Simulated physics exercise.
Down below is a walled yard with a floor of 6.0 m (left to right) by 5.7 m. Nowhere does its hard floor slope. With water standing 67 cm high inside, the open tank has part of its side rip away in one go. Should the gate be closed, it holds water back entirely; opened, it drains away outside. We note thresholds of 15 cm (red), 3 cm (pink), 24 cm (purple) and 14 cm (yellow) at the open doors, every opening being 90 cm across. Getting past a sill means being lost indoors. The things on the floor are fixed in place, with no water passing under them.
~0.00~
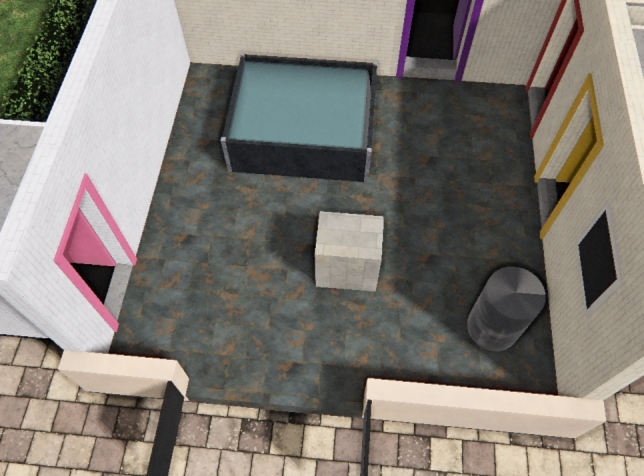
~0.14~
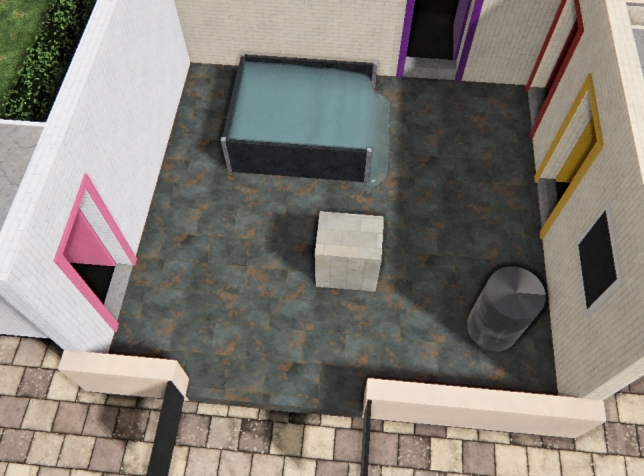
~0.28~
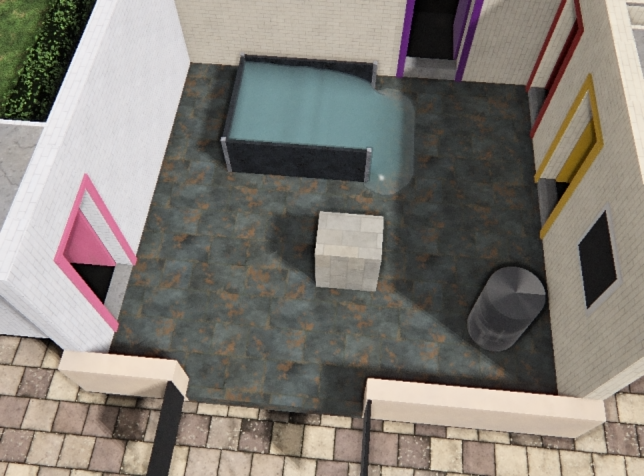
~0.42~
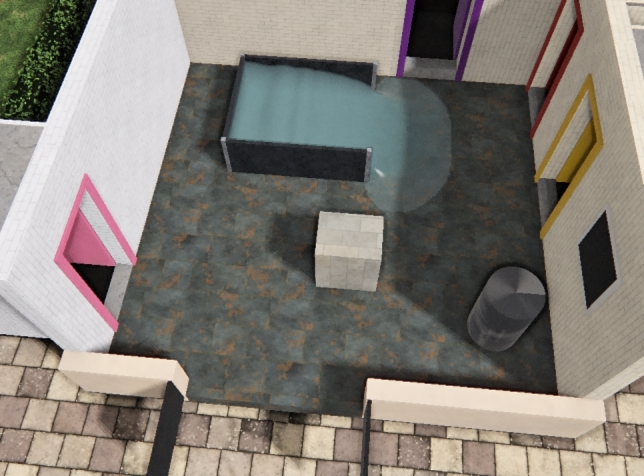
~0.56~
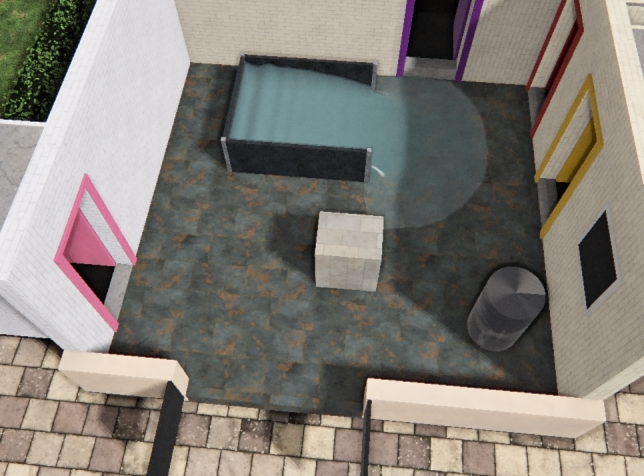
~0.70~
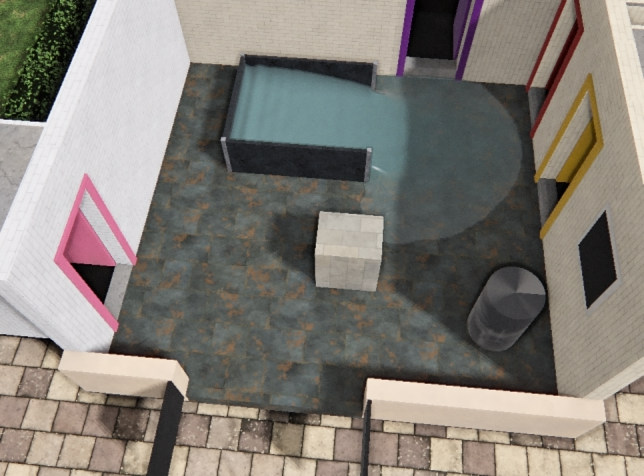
An open tank of still water stood at the back of a walled yard until its right side gave way, and water poured out and spread across the dark floor toward the coloured doorways.
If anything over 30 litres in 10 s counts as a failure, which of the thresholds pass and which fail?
The red door fails. The pink door fails. The purple door passes. The yellow door fails.
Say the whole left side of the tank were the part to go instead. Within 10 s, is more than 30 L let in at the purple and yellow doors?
Door purple stays within, door yellow stays within.
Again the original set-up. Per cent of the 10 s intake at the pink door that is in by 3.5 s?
I'd say close to 0 percent.
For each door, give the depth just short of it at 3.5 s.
In cm: Red 23, pink 0, purple 16, yellow 19.
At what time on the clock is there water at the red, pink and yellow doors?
The red door is reached at 0.8 s, pink at 5.5 s, yellow at 0.9 s.
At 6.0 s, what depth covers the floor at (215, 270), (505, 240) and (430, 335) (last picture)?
2, 11 and 8 cm.
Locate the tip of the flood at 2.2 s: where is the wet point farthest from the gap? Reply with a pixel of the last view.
I'd put it near pixel (544, 383) of the last picture.
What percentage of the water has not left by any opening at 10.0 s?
Close to 70 in a hundred remains.
After 1.4 s water covers 30 % of the floor and is deepest (37 cm) near (517, 87); red door 34 cm at the sill, 27 L in, pink door not reached, purple door 17 cm at the sill, 0 L in, yellow door 26 cm at the sill, 10 L in.
After 2.2 s water covers 35 % of the floor and is deepest (38 cm) near (497, 93); red door 39 cm at the sill, 138 L in, pink door not reached, purple door 14 cm at the sill, 0 L in, yellow door 29 cm at the sill, 58 L in.
After 3.5 s water covers 45 % of the floor and is deepest (27 cm) near (545, 397); red door 23 cm at the sill, 258 L in, pink door not reached, purple door 16 cm at the sill, 0 L in, yellow door 19 cm at the sill, 110 L in.
After 6.0 s water covers 75 % of the floor and is deepest (14 cm) near (546, 411); red door 9 cm at the sill, 275 L in, pink door 6 cm at the sill, 0 L in, purple door 10 cm at the sill, 0 L in, yellow door 8 cm at the sill, 119 L in.
After 10.0 s water covers 95 % of the floor and is deepest (9 cm) near (532, 410); red door 5 cm at the sill, 275 L in, pink door 7 cm at the sill, 58 L in, purple door 4 cm at the sill, 0 L in, yellow door 6 cm at the sill, 119 L in.
